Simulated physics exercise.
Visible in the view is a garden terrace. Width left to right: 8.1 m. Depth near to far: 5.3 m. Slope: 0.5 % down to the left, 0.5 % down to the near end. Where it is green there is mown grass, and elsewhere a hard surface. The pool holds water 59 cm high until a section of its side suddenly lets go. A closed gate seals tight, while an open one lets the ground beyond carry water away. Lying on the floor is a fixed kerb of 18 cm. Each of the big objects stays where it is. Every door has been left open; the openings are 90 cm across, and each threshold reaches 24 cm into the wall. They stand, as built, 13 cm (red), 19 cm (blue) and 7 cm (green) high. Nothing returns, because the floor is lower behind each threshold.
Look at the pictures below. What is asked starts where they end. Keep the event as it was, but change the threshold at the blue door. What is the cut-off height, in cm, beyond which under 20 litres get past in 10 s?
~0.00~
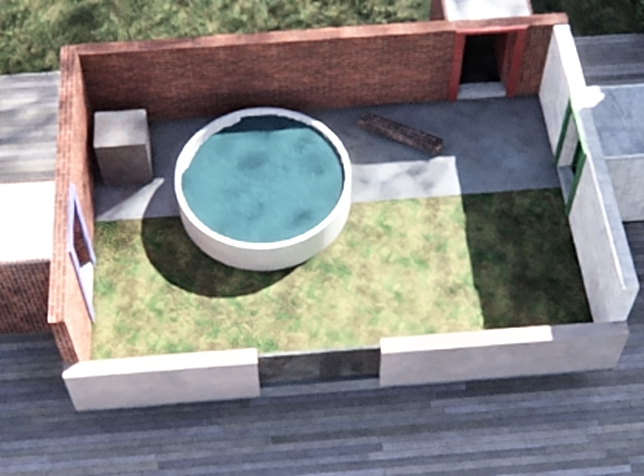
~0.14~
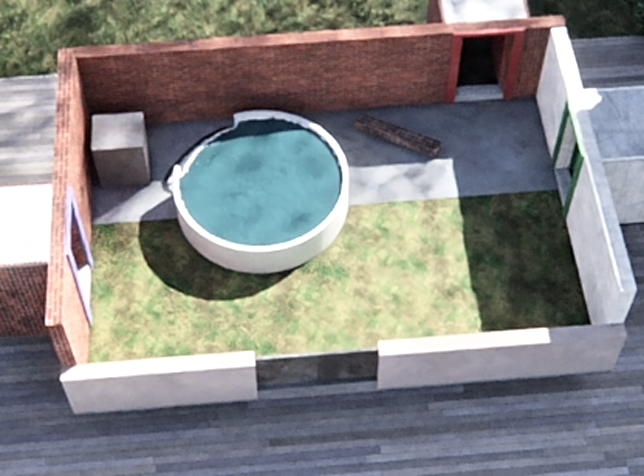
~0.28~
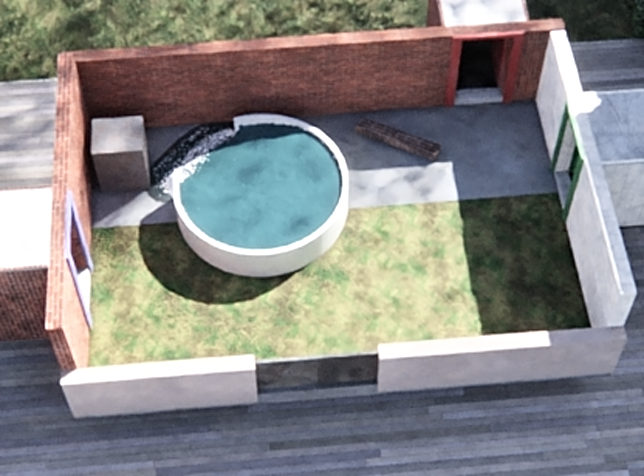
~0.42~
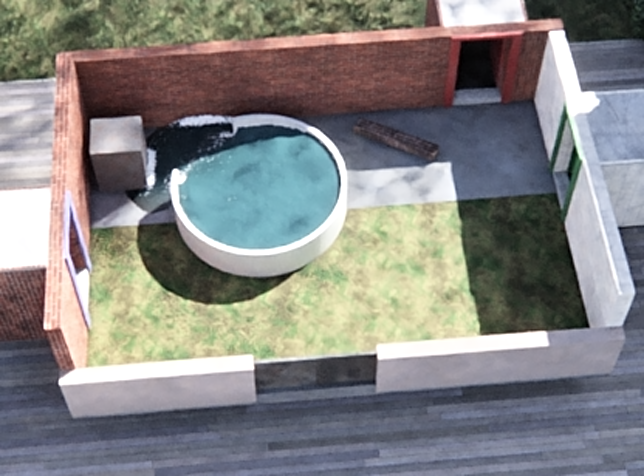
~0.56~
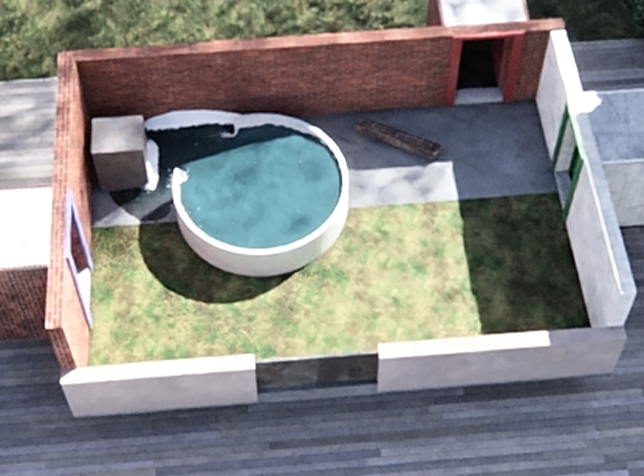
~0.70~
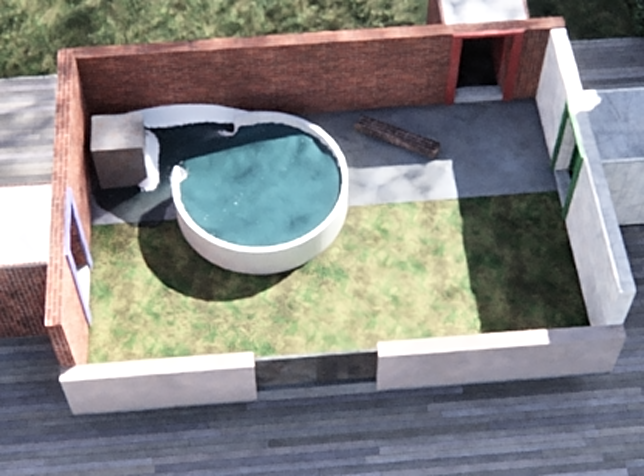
The cut-off lies near 10 cm.
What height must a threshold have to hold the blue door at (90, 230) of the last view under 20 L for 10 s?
Something near 11.0 cm.
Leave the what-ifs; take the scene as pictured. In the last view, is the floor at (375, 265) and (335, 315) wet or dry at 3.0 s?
Untouched; untouched.
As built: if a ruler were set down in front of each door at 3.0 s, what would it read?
Lab note, cm: Red 0; blue 9; green 0.
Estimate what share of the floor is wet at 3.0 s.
Some 35 per cent is wet.
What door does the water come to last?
It's the green door, I'd say.
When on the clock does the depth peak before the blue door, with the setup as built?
Peak: Close to 4.0 s.
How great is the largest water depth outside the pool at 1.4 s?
Up to some 57 centimetres, I'd say.
After 1.4 s water covers 15 % of the floor, deepest (57 cm) near (93, 131); it has not reached the blue door.
After 3.0 s water covers 35 % of the floor, deepest (49 cm) near (103, 146); 9 cm at the blue door, 0 litres in over its 19 cm threshold.
After 10.0 s water covers 95 % of the floor, deepest (18 cm) near (154, 175); 11 cm at the blue door, 0 litres in over its 19 cm threshold.
At the blue door as built, the water arrived by 2.1 s and peaked near 18 cm at 4.0 s.
With a threshold of 8 cm, 42 litres would have come in within the 10 s; with 11 cm, 11 litres. So under 20 litres takes about 10 cm.
